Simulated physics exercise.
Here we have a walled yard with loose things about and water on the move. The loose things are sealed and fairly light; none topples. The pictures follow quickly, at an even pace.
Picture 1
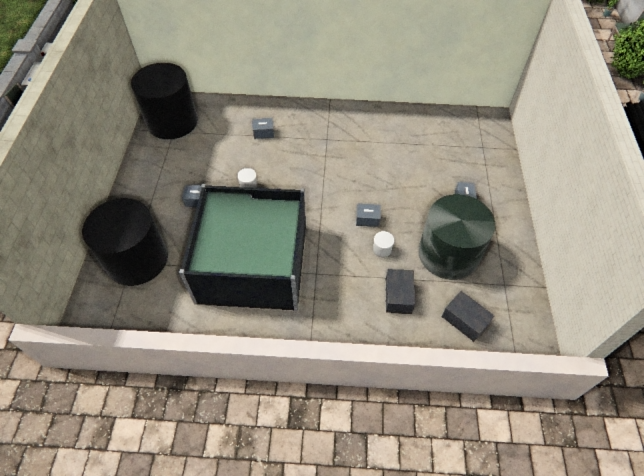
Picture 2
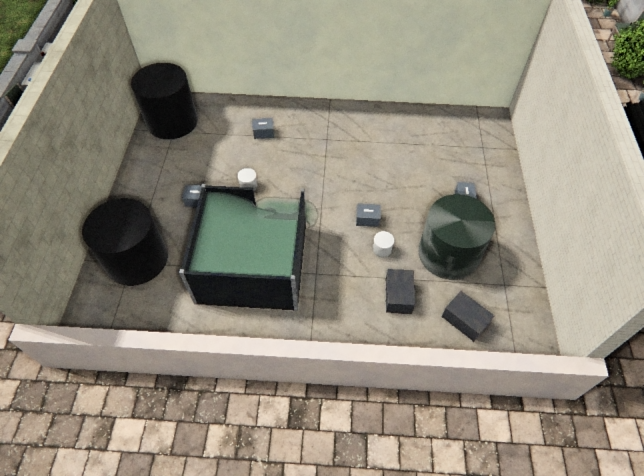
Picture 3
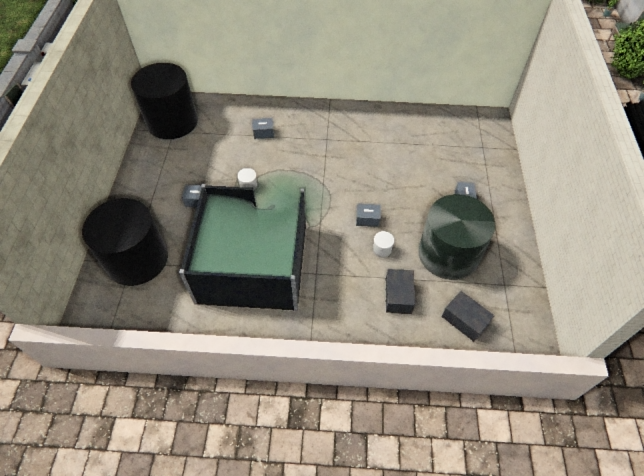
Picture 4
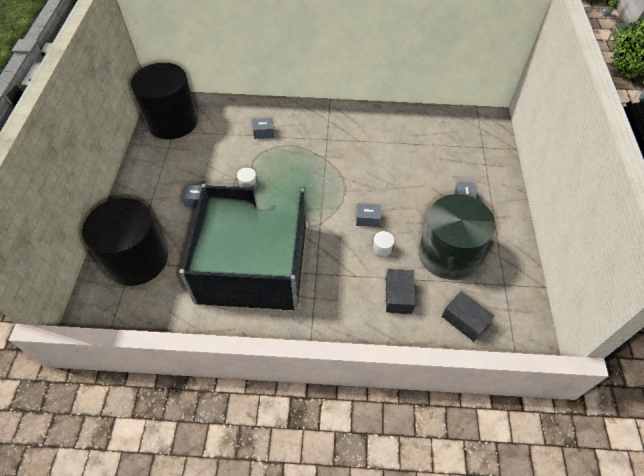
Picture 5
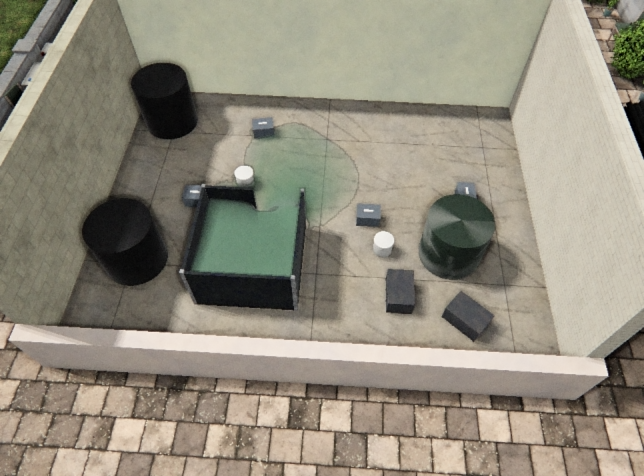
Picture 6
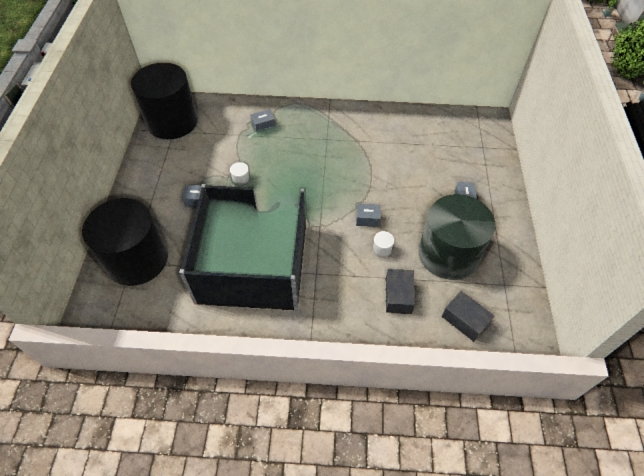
Green water pours through a gap in a square tank and spreads across the walled yard.
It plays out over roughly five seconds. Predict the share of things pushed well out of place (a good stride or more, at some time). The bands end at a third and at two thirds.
That comes to less than a third.
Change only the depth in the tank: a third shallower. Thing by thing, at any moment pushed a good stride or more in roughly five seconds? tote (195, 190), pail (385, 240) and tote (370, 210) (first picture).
As listed: Never so far, less than that, no.
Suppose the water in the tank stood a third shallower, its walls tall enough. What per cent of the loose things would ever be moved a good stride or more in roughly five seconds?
Roughly 10 per cent.
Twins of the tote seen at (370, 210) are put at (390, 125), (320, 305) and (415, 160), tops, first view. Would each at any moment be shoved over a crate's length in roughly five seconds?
One after the other: That far or more, under that, that far or more.
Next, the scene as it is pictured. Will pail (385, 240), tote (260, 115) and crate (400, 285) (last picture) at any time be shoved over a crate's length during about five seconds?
One after the other: Less than that, yes, not that far.
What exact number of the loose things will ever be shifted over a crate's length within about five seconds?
That makes 2.
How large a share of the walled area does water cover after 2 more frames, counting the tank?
About 30 per cent.
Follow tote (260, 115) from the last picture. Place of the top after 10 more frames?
At about (182, 83).
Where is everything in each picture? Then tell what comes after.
The first picture shows a pail at (247, 175), on the bottom; a tote at (263, 124) rests on the ground; 0 of 8 have shifted.
The second picture shows a pail at (247, 175) rests on the ground; a tote at (263, 124), on the bottom; 0 of 8 have shifted.
The third picture shows a pail at (247, 175), on the bottom; a tote at (263, 124) rests on the ground; 0 of 8 have shifted.
The fourth picture shows a pail at (246, 175), on the bottom; a tote at (263, 124) rests on the ground; 0 of 8 have shifted.
The fifth picture shows a pail at (244, 173), on the bottom, close to its start; a tote at (263, 123) rests on the ground; 1 of 8 have shifted.
The sixth picture shows a pail at (239, 169), on the bottom, close to its start; a tote at (262, 117) rests on the ground, close to its start; 2 of 8 have shifted.
A moment on, 1 of 8 are well off their spots; 0 afloat.
Next, 2 of 8 are well off their spots; 1 afloat.
Later, 2 of 8 are well off their spots; 1 afloat.
In the end, 2 of 8 are well off their spots, and 2 have been at some point; 1 afloat.
